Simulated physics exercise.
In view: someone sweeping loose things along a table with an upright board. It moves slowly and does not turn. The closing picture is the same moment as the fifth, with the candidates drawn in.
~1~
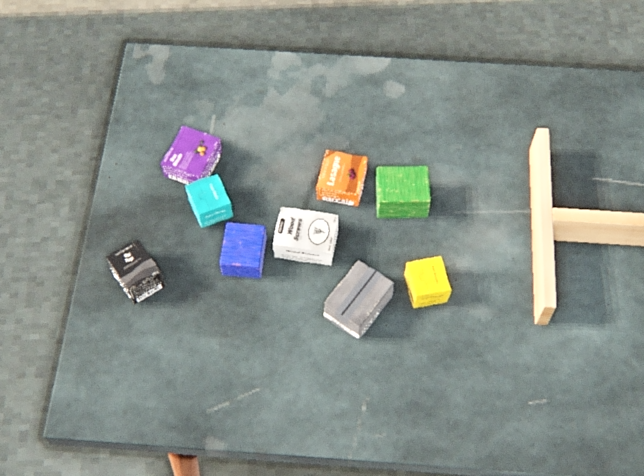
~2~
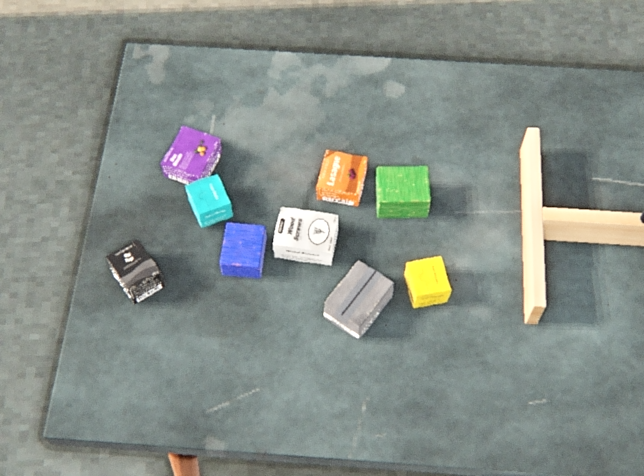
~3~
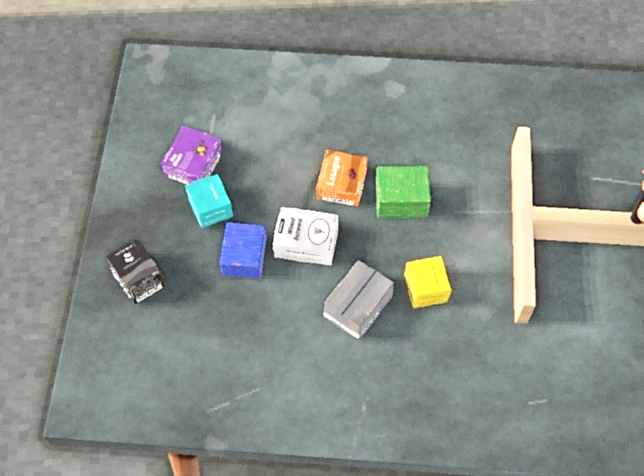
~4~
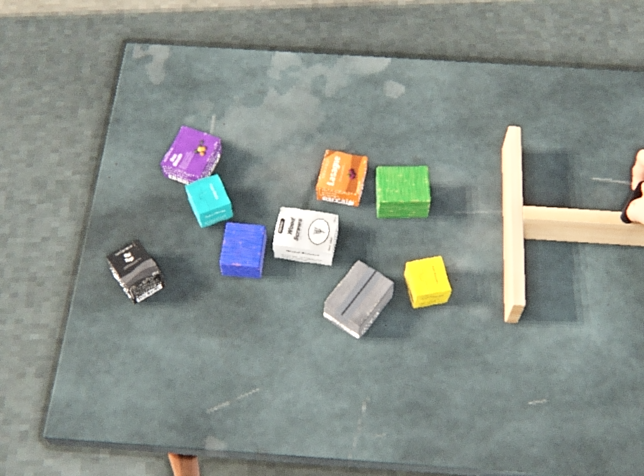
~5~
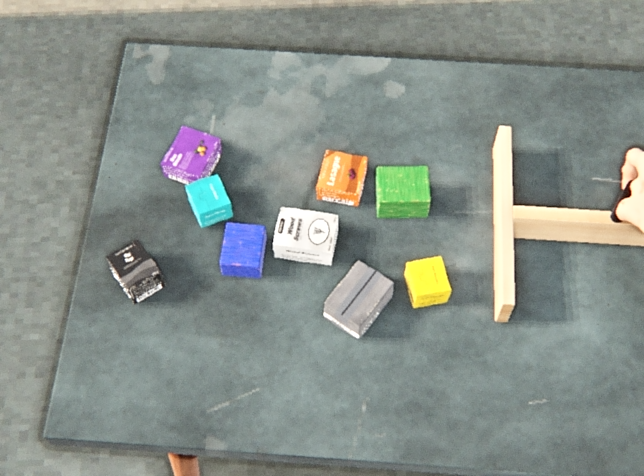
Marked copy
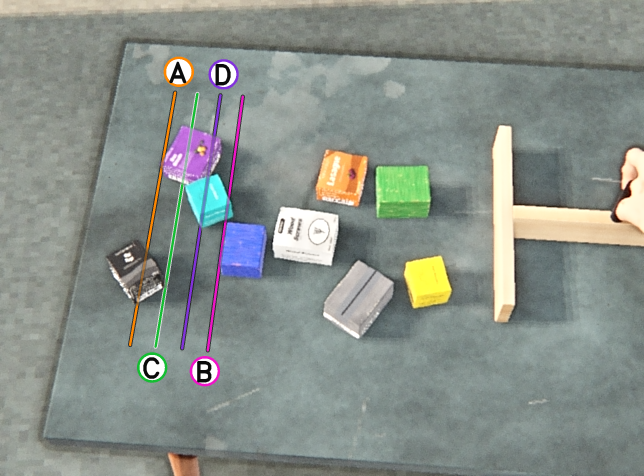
The clip opens on colourful blocks and small boxes scattered across a dark table, with an upright wooden board standing to their right. The board slides slowly left without turning, and a hand gripping its handle comes into view at the right edge, while the blocks stay still and untouched.
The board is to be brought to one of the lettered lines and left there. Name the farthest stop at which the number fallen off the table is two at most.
C.
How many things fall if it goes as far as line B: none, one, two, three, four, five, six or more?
The count is none.
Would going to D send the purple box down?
By then, yes.
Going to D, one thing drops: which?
The purple box goes over.
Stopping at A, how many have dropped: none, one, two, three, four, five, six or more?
Three.
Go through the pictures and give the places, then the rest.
Blue block (244, 250); white box (306, 236); grey box (359, 300), in the first frame.
Board (537, 213); green block (402, 192), in the second frame.
Board (527, 212); orange packet (342, 179), in the third frame.
Board (517, 211); black box (136, 271), in the fourth frame.
Board (507, 211); blue block (244, 250); white box (306, 236); grey box (359, 300), in the fifth frame.
On the copy, A at (154, 210); B at (227, 215); C at (178, 211); D at (203, 213).
On C. First, board (387, 203); grey box (321, 306); orange packet (310, 178).
Then, board (268, 196); purple box (157, 153); turquoise box (173, 201).
Finally, board (178, 190); purple box over the edge; turquoise box over the edge; two fallen.
By contrast, A drops three; B is within the limit but short; D is within the limit but short.
